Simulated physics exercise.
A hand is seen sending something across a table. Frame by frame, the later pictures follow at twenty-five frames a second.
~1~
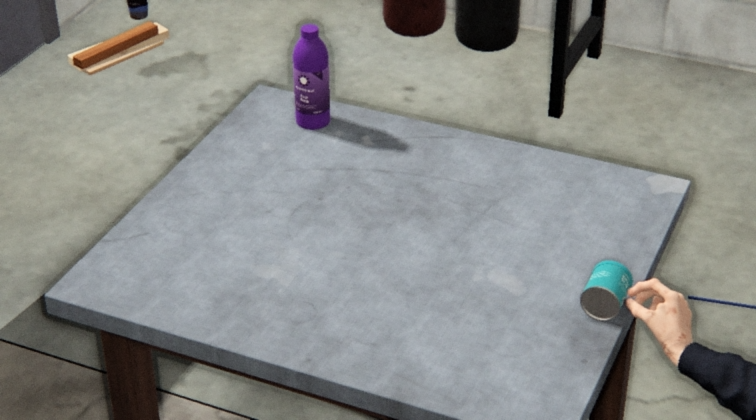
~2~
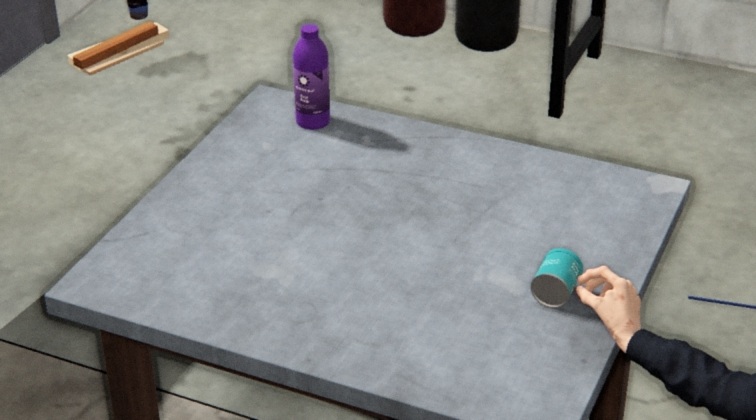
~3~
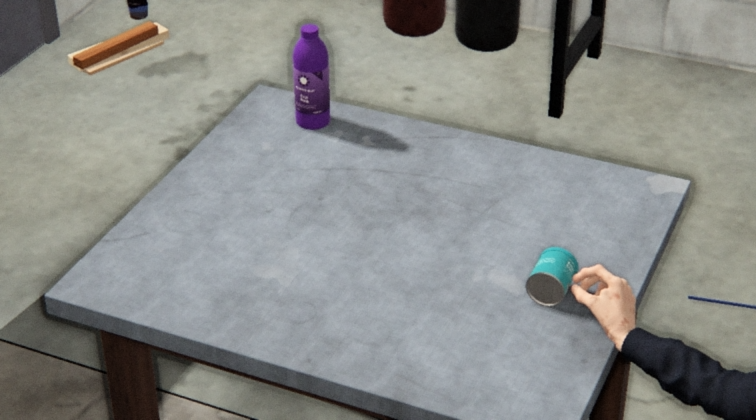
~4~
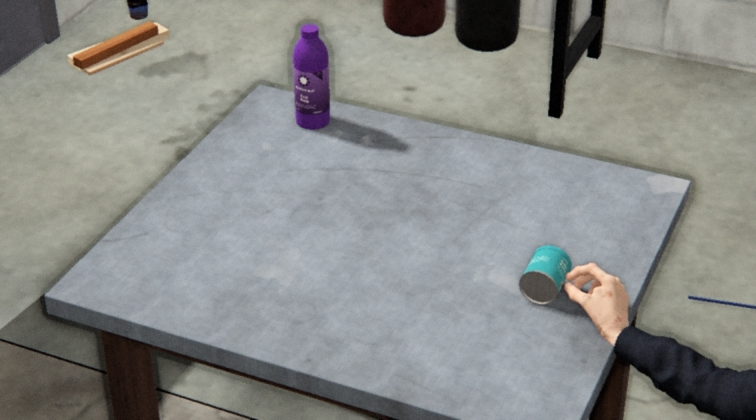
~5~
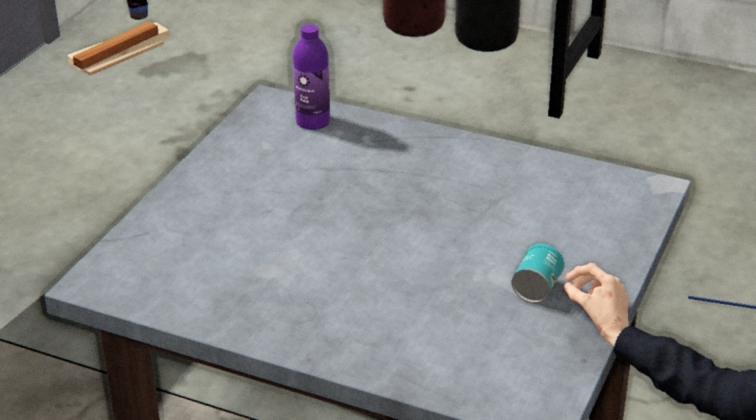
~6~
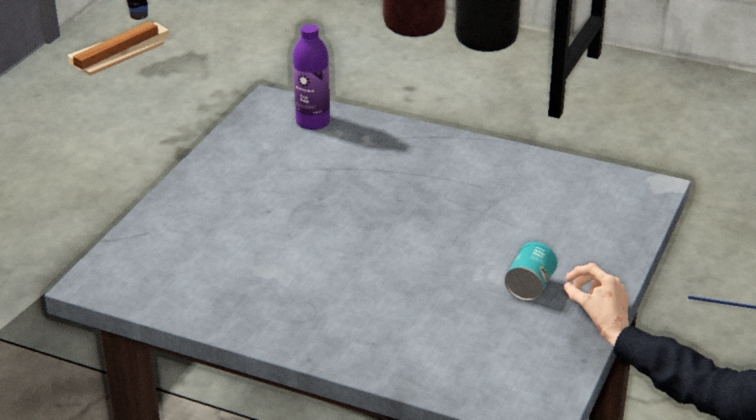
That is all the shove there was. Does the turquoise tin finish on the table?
Yes, it finishes on the table.
Then, 0.10 s past the last view, turquoise tin displaced about its own width near (516, 268).
Then, 0.20 s past the last view, turquoise tin displaced about its own width near (503, 265).
Then, 0.30 s past the last view, turquoise tin displaced about its own width near (494, 262).
Then, 0.50 s past the last view, turquoise tin displaced well along near (483, 259).
Finally, moved from the start, turquoise tin. Final places as the last picture's camera would see them, turquoise tin near (482, 259).
